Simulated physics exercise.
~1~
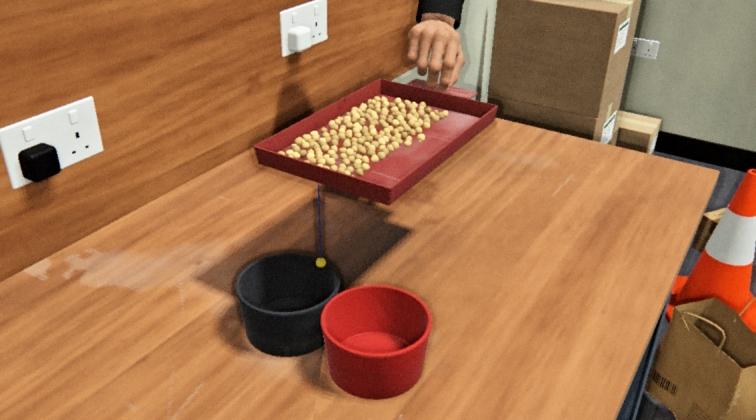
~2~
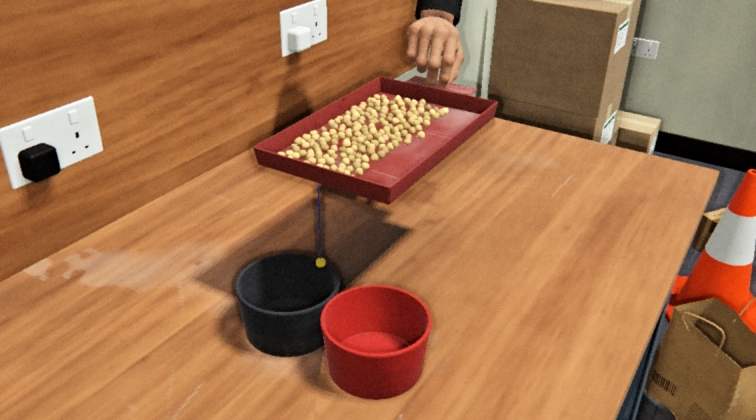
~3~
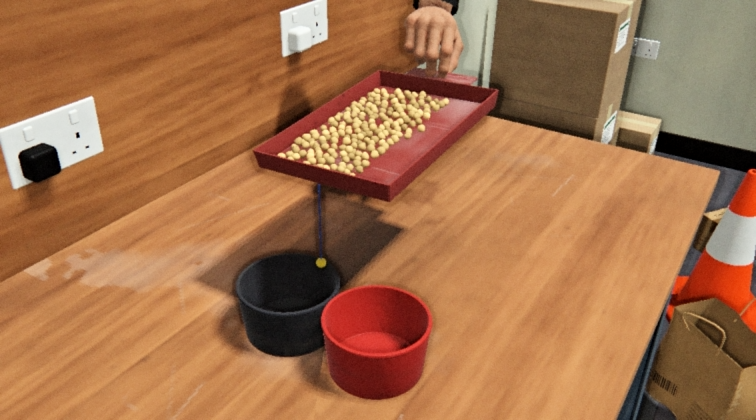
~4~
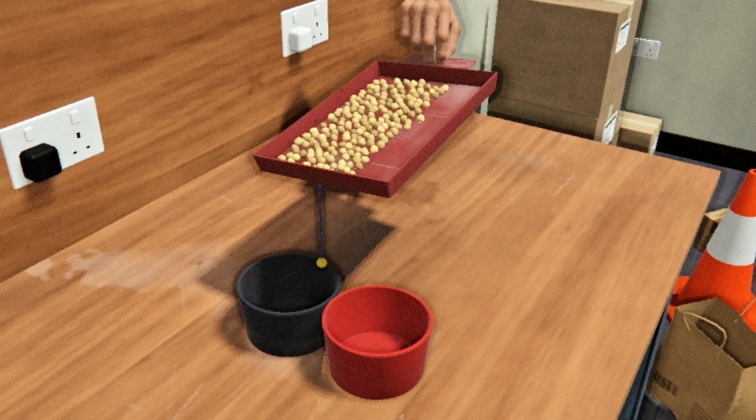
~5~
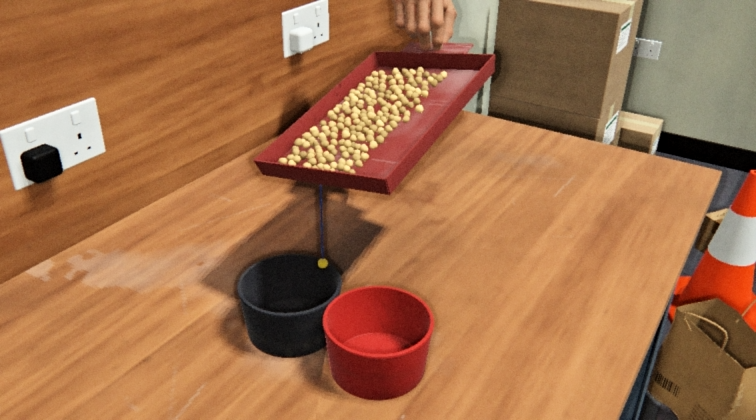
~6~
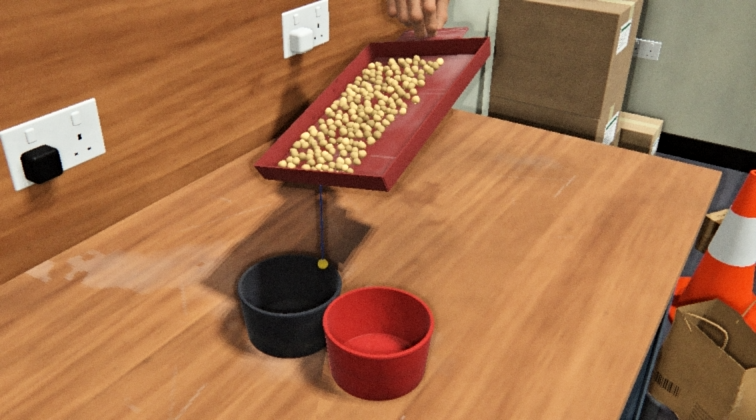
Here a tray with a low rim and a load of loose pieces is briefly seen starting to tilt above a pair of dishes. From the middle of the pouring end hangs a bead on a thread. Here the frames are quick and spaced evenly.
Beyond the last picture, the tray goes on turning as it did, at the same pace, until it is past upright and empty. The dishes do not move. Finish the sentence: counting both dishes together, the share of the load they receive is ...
The share is smaller than half.
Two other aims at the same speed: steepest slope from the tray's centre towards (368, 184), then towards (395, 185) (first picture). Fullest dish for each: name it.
Outcome by order - one: Right side; two: Right side.
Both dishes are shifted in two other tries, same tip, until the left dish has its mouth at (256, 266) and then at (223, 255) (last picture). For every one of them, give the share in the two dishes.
Respectively 70 percent and 70 percent.
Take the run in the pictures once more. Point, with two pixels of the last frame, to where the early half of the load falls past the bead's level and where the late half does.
Earlier half at (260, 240), later half at (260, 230).
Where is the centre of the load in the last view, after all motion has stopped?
Roughly at pixel (248, 299).
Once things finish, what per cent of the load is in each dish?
Left dish around 30, right dish around 0, both in a hundred.
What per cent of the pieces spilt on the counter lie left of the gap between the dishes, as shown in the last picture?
That's about 100 per cent of the spill.
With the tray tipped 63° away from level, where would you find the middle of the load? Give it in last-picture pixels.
(309, 116).
Just after the last frame, tray tipped steeply; every one on the tray.
A moment on, tray tipped past a quarter turn; every one on the tray.
Further on, tray tipped past a quarter turn; roughly a quarter in the left dish; roughly two thirds outside both.
When it is over, tray tipped past a quarter turn; not one in the right dish; roughly a quarter in the left dish; roughly two thirds outside both.
